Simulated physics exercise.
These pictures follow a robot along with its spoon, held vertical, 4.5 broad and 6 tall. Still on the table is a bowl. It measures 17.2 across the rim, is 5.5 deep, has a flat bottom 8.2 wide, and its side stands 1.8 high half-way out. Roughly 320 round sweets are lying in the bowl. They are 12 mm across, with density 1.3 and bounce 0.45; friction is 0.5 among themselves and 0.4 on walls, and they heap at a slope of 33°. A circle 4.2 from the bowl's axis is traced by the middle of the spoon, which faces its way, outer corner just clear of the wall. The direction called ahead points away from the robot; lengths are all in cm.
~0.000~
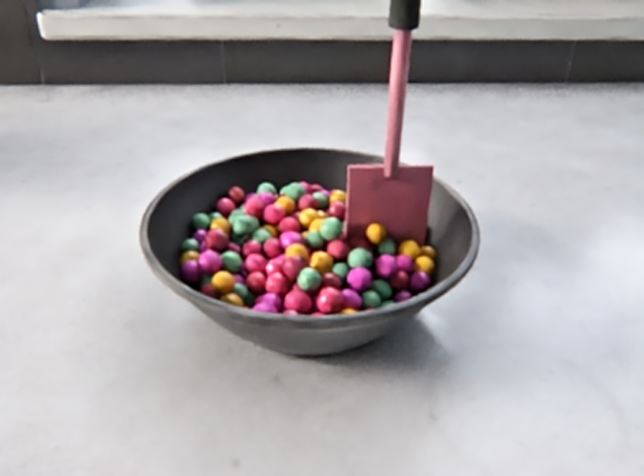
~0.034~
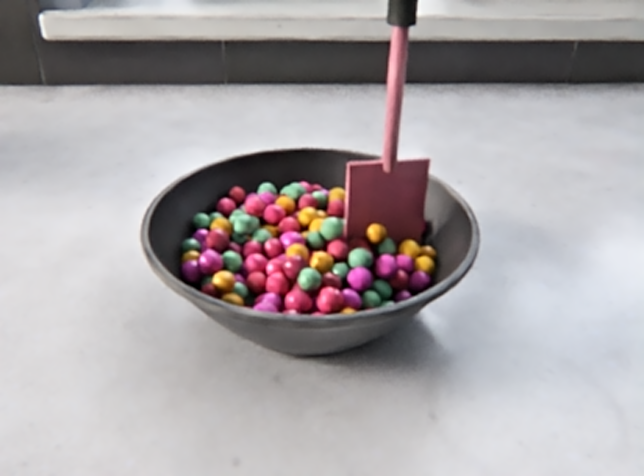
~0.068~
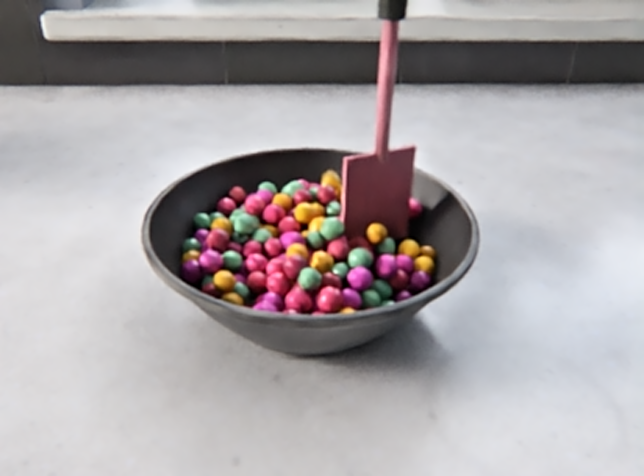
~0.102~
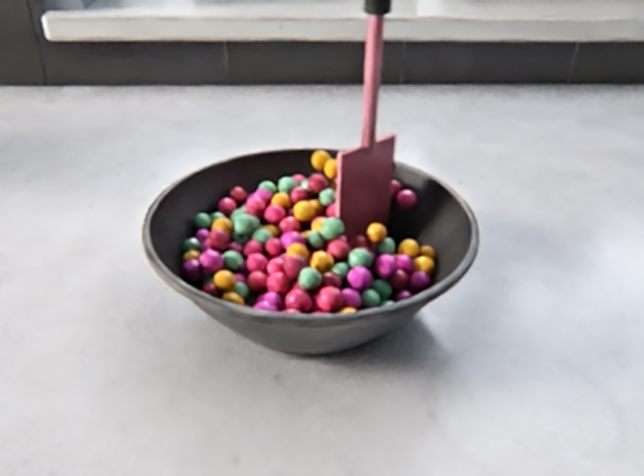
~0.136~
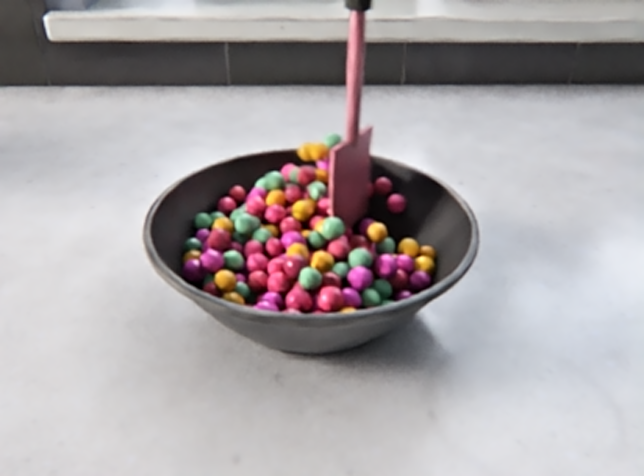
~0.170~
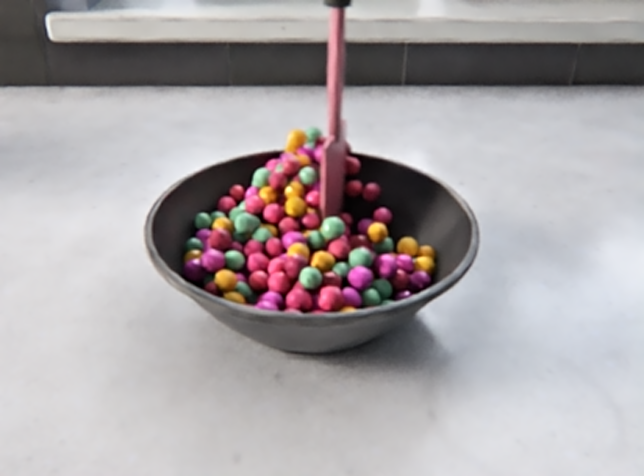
A pink spatula with a dark handle stood upright in a gray bowl of colorful round sweets, then swept leftward along the back, turning edge-on as it pushed some into a mound beside it.
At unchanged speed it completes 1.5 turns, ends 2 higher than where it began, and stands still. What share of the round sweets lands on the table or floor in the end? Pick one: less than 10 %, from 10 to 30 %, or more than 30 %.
From 10 to 30 %.
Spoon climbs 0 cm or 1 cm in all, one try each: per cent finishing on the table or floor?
Near 35 in a hundred, then 25 in a hundred.
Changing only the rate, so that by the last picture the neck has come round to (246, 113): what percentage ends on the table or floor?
Close to 40 in a hundred.
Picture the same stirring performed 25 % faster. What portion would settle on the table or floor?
I'd say close to 30 %.
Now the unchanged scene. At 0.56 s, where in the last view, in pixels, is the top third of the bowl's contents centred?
Around (345, 272).
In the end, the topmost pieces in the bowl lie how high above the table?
Around 5.5 cm above the table.
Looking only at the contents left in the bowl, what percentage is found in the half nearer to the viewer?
Close to 50 in a hundred.
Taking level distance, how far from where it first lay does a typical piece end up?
Near 5 cm.
By 0.56 s, 254° round, highest piece 9 above the table; 284 in the bowl, 25 on the table or floor, 11 in flight or on the tool.
By 0.96 s, 79° round, highest piece 7 above the table; 258 in the bowl, 61 on the table or floor, 1 in flight or on the tool.
By 1.35 s, 180° round, highest piece 5 above the table; 254 in the bowl, 66 on the table or floor.
By 2.05 s, 180° round, highest piece 5 above the table; 254 in the bowl, 66 on the table or floor.
Final count, 254 in the bowl, 66 on the table or floor. That is 21 % on the table or floor.
